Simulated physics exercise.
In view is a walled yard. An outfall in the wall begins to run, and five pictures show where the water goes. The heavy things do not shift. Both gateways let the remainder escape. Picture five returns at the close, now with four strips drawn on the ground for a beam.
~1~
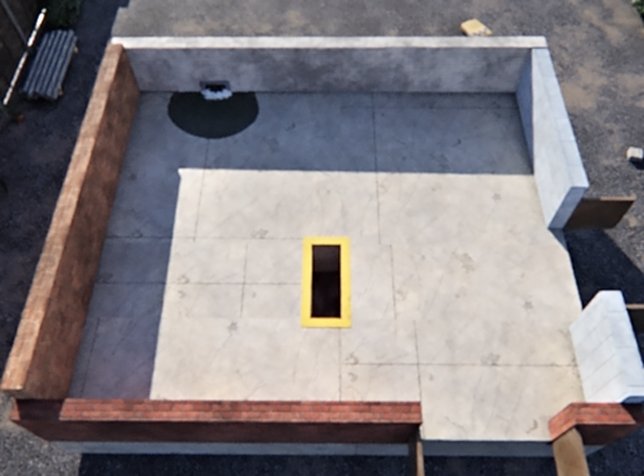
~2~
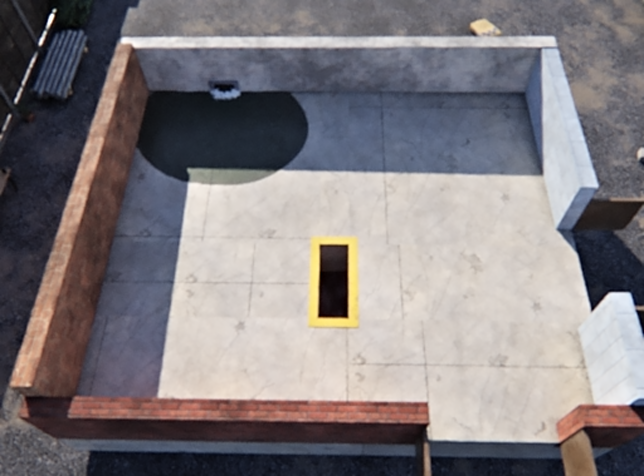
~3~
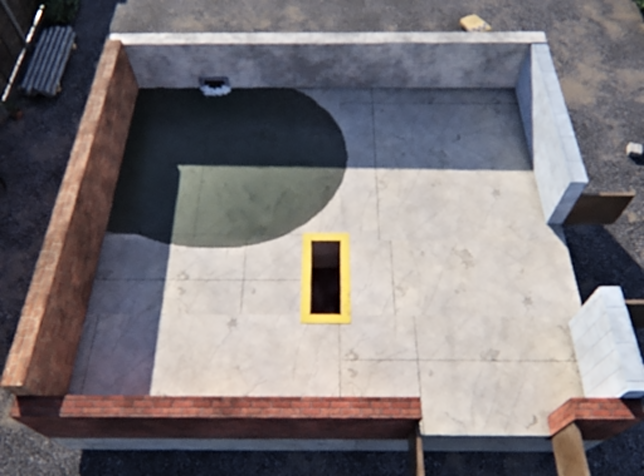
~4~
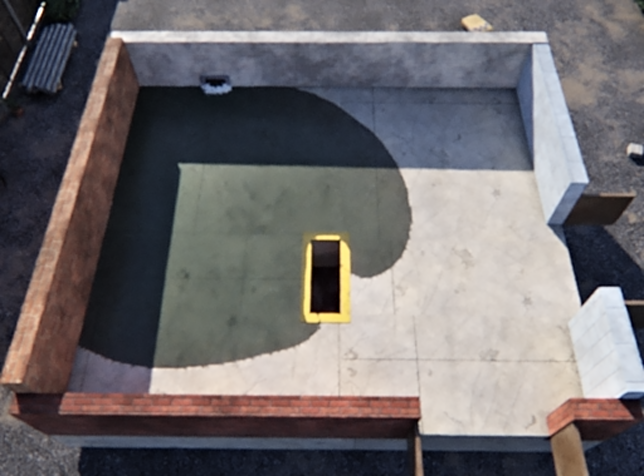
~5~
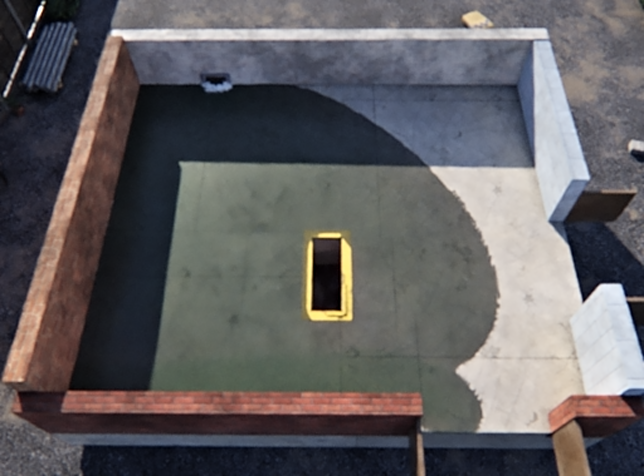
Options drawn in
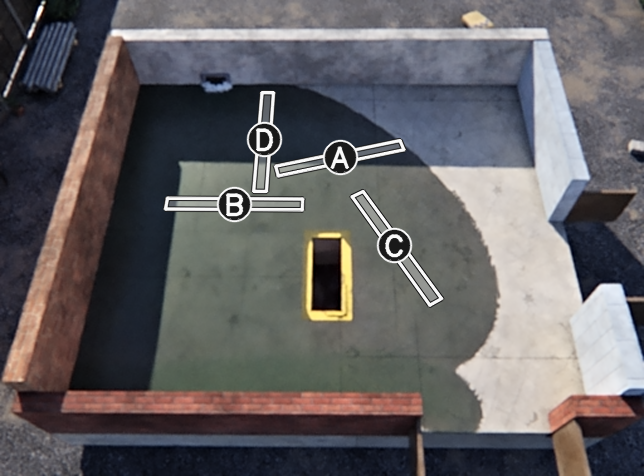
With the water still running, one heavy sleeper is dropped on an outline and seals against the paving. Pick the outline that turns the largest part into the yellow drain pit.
Use spot C.
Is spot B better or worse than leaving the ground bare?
It is worse.
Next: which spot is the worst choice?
That would be B.
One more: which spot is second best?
Spot A.
On the marked copy, A from (277, 170) to (401, 145); B from (166, 203) to (302, 204); C from (357, 194) to (435, 301); D from (260, 191) to (267, 92).
With A, about 14 % of the stream goes into the yellow drain pit, about 86 % out by the gates.
With B, about 6 % of the stream goes into the yellow drain pit, about 94 % out by the gates.
With C, about 24 % of the stream goes into the yellow drain pit, about 76 % out by the gates.
With D, about 10 % of the stream goes into the yellow drain pit, about 90 % out by the gates.
